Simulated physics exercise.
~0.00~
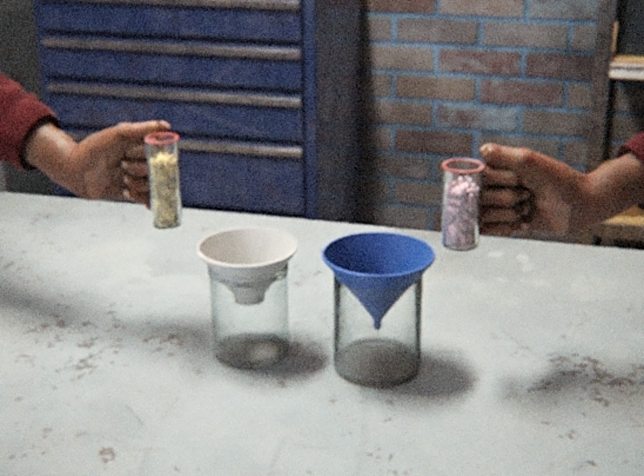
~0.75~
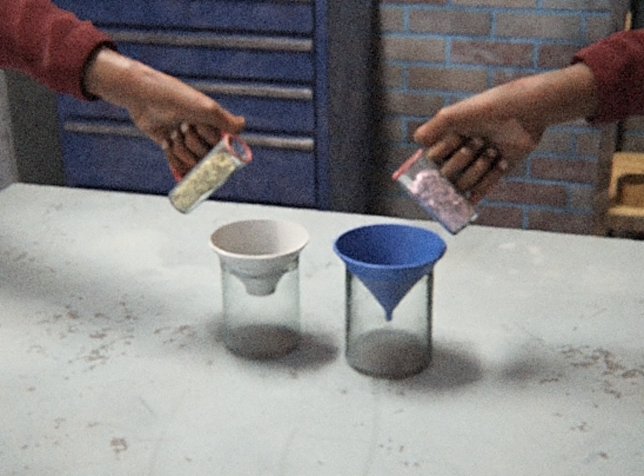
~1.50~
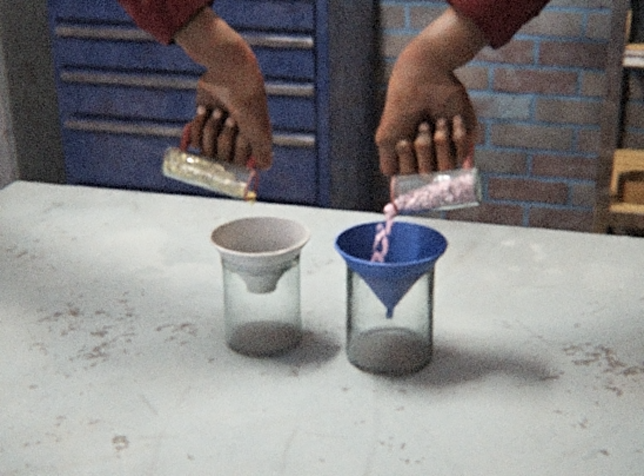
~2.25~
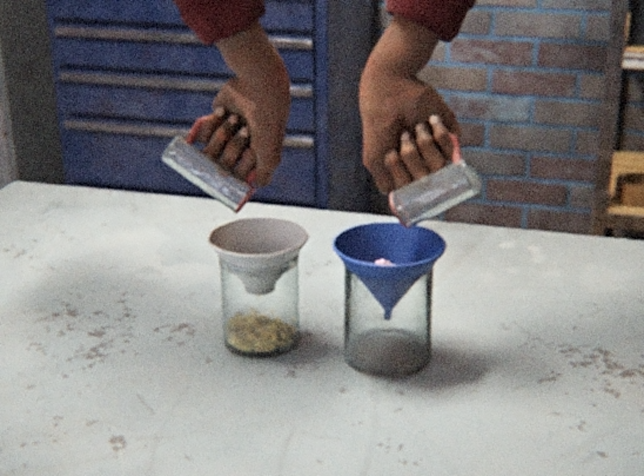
Two hands in dark red sleeves hold small red-rimmed glass vials, yellowish bits on the left and pinkish-purple bits on the right, above a worn pale table, seen from the front and slightly above. Below stand two clear jars, the left with a whitish funnel and the right with a blue one, before blue drawers and a brick wall. The hands move inward and tilt the vials, and the pink bits start tumbling into the blue funnel. Both vials are tipped until empty. The yellowish bits end in a heap in the left jar, while the pink ones stay in the blue funnel, leaving its jar without any.
